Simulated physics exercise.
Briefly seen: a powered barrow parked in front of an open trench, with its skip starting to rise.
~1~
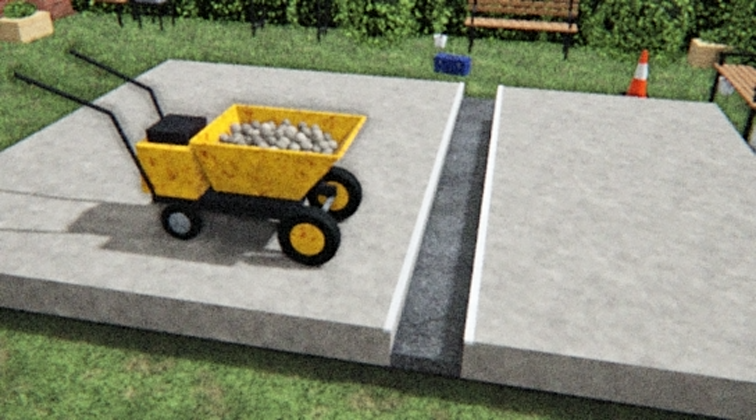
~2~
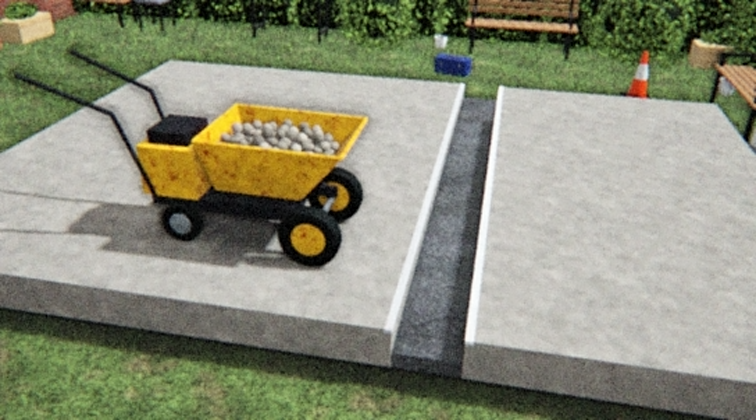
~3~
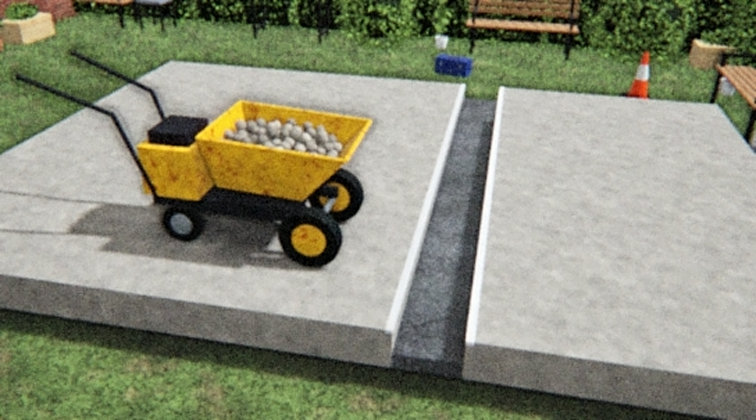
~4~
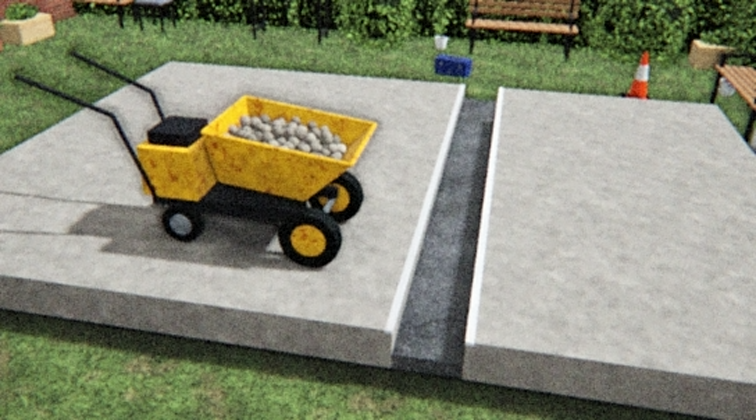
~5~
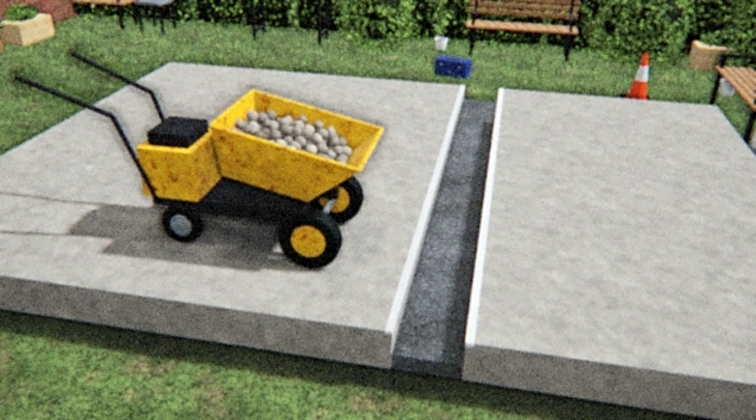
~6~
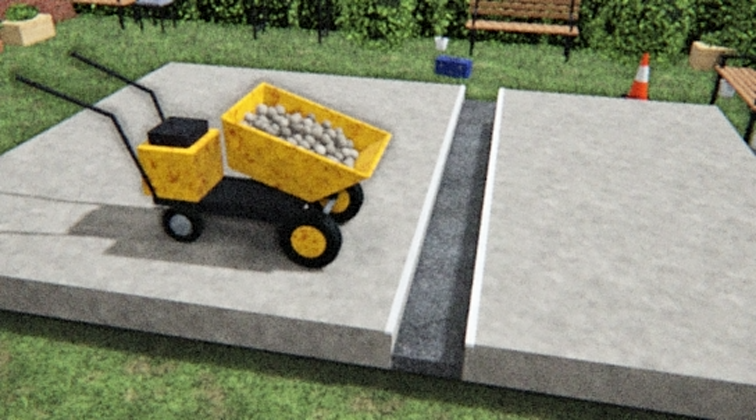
A yellow powered barrow with black handles and a skip of pale river pebbles stands on a raised grey slab, left of a dark, shallow trench, seen from slightly above in a garden. Behind are a hedge, a wooden bench, a blue box and an orange cone on grass. The skip starts level, then tilts steadily forward to the right, while the barrow and the view stay still.
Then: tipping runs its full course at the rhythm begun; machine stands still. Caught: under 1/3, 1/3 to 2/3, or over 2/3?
Over 2/3.
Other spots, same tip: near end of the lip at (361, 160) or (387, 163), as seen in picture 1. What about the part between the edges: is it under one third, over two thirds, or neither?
More than two thirds; one to two thirds.
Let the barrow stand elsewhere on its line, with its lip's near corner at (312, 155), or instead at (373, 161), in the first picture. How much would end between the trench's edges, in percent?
Roughly 60 per cent first, then roughly 70 per cent.
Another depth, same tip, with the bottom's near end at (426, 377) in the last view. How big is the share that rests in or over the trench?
I'd say around 100 in a hundred.
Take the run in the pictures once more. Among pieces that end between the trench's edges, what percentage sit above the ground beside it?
I'd say around 15 percent.
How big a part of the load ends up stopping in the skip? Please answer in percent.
Close to 10 per cent.
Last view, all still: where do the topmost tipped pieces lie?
I'd place the summit at about pixel (439, 250).
Soon, skip tipped steeply; all in the skip.
A while on, skip tipped right over; about two thirds in the skip; about a third in or heaped over the trench; a stray few falling.
Towards the end, skip tipped right over; a small part in the skip; a stray few short of the trench; most in or heaped over the trench; a stray few beyond it.
Finally, skip tipped right over; a small part in the skip; a stray few short of the trench; most in or heaped over the trench; a small part beyond it.
